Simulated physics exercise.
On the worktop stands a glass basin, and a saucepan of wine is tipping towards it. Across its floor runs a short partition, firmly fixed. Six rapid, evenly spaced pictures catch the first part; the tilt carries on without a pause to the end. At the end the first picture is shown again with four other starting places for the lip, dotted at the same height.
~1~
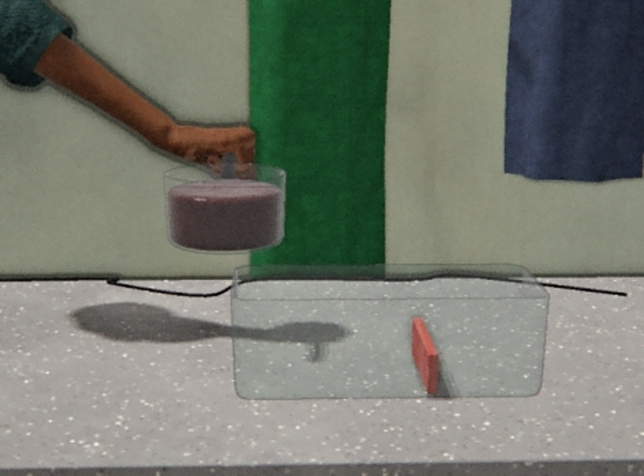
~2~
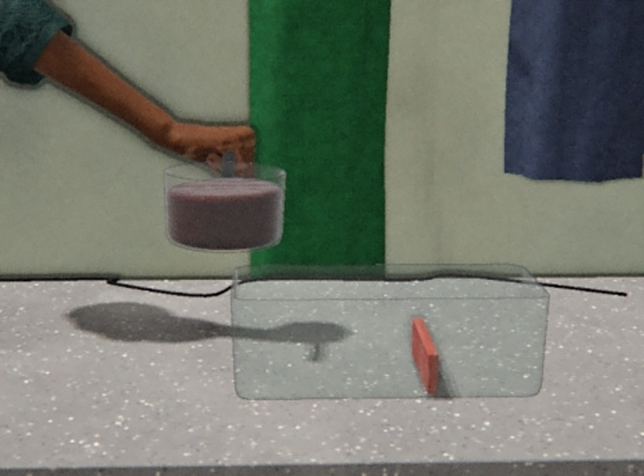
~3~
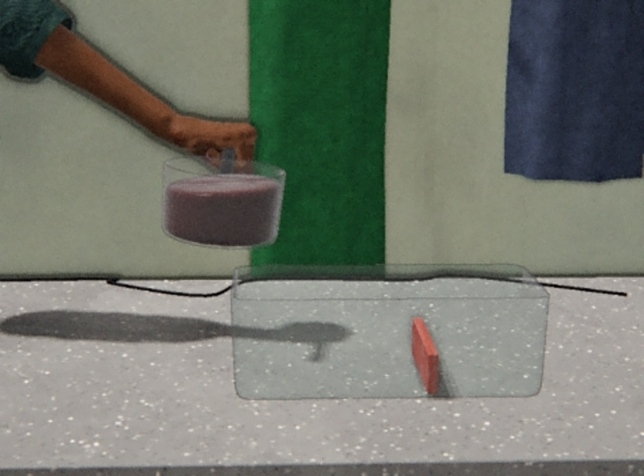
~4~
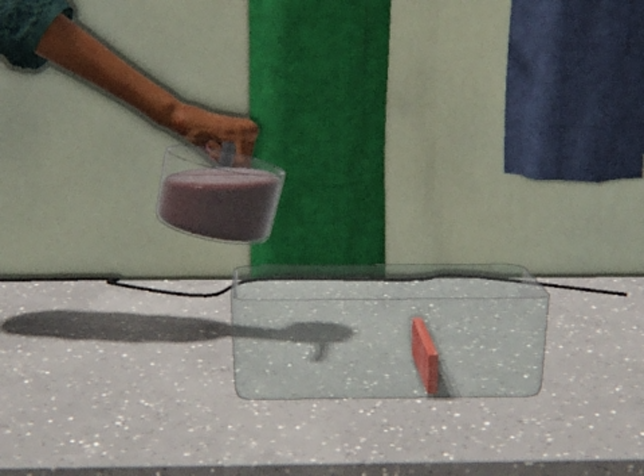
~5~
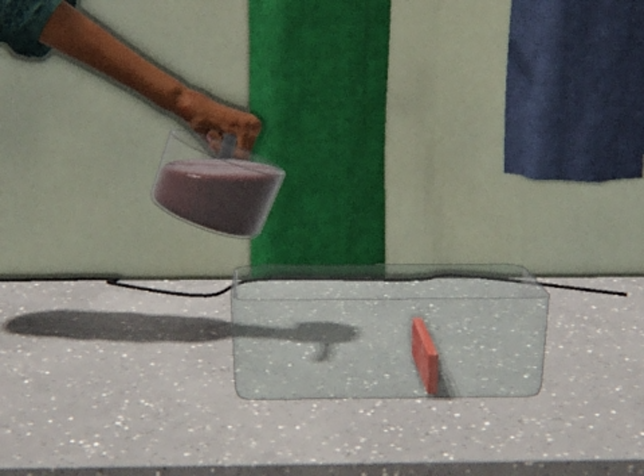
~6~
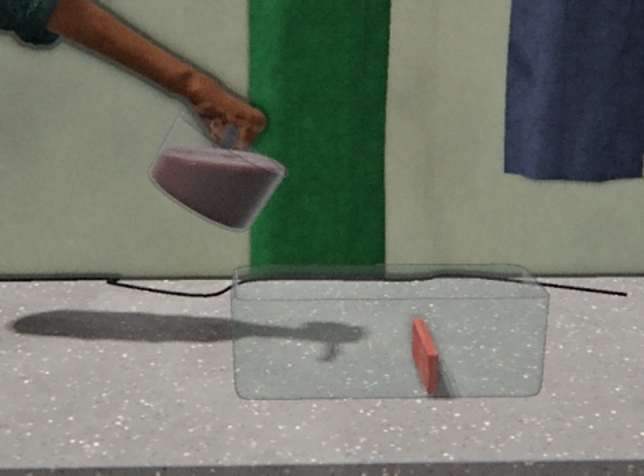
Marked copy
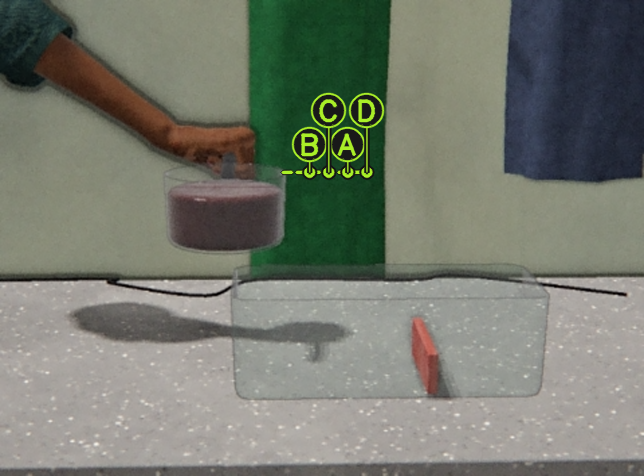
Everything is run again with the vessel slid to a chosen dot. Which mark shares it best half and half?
C.
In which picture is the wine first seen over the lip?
Picture 6.
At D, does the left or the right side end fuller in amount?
The right one.
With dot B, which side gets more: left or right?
The left one.
On the marked copy, A at (347, 172); B at (309, 172); C at (328, 172); D at (366, 172).
Choosing A, about 25 % ends left of the wall and 73 % right of it.
Choosing B, about 78 % ends left of the wall and 20 % right of it.
Choosing C, about 47 % ends left of the wall and 51 % right of it.
Choosing D, about 14 % ends left of the wall and 85 % right of it.
